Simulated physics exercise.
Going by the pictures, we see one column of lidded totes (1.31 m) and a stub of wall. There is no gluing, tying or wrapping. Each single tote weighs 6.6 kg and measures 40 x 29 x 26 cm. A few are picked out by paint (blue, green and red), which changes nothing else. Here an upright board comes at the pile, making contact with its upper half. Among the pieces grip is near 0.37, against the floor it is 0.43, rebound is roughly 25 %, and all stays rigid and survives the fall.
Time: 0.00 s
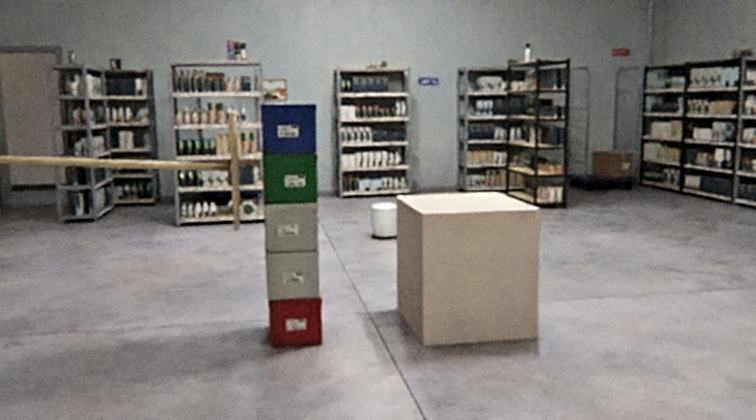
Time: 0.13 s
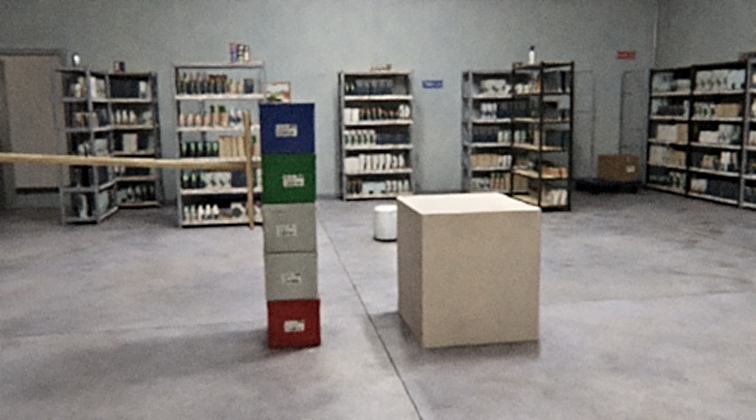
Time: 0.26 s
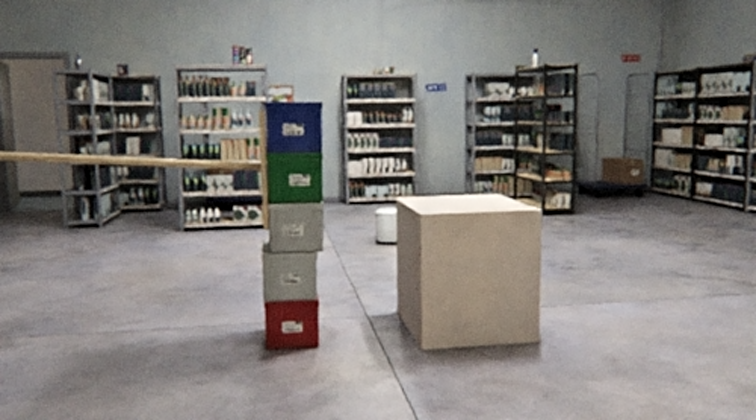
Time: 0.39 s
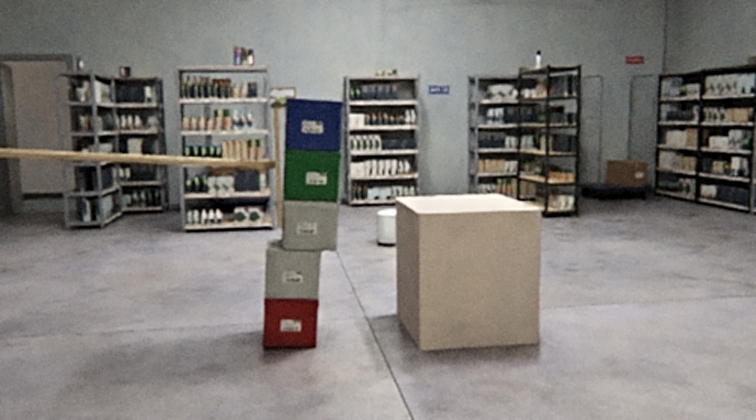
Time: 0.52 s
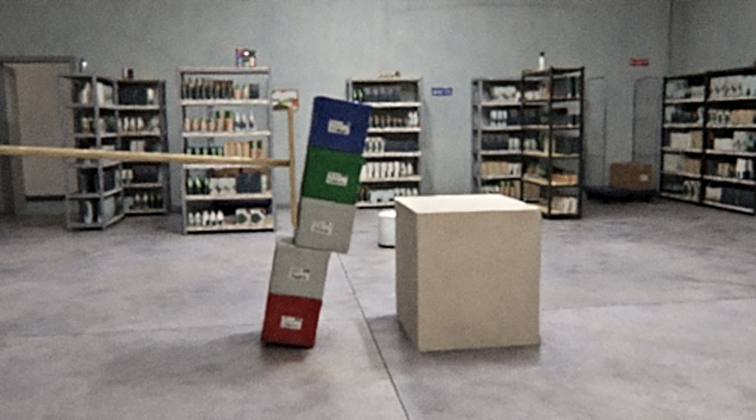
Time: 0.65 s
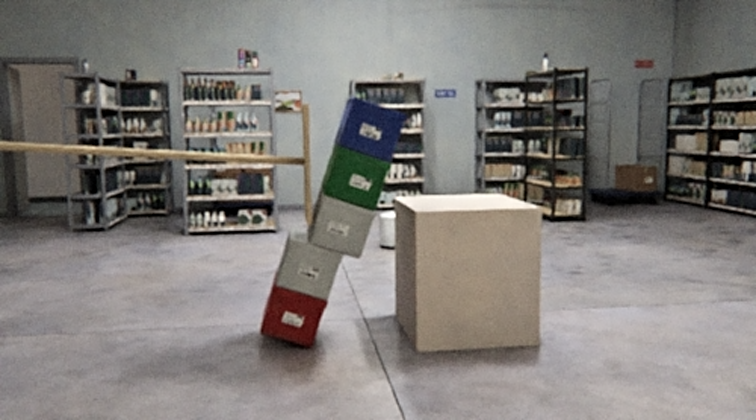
A stack of five boxes, blue, green, two grey and red from top to bottom, stands left of a large beige block in a grey storeroom, seen from the front with shelves behind. An upright board on a long pole comes from the left and presses against the upper boxes. They shift right, then the whole stack leans steeply rightward as the camera drifts slightly.
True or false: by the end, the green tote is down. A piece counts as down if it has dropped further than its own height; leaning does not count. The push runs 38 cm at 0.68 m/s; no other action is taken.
False; the green tote holds its place.
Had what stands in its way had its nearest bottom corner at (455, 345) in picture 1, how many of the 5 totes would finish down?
It would be 3.
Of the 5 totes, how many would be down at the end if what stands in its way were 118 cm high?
Count at the end: 0.
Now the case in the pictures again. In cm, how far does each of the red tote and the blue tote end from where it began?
Approx. distance from start in cm - red 10, blue 210.
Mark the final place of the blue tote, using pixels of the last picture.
In the final picture its centre lies roughly at (616, 307).
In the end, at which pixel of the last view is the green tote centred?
Look around pixel (384, 187) in the last frame.
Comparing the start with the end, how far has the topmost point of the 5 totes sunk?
About 30 cm.
After 0.71 s, none of the 5 totes down, 5 disturbed; green tote leaning 24°; blue tote leaning 24°.
After 0.82 s, none of the 5 totes down, 5 disturbed; green tote leaning 34°, 9 cm lower; blue tote leaning 35°, 16 cm lower.
After 1.52 s, 1 of the 5 totes down; green tote leaning 35°, 9 cm lower; blue tote on its side.
At rest (2.7 s), 1 of the 5 totes down; green tote leaning 35°, 9 cm lower; blue tote on its side; red tote leaning 35°. As the last picture would show them, middles, green tote near (384, 187), blue tote near (616, 307).
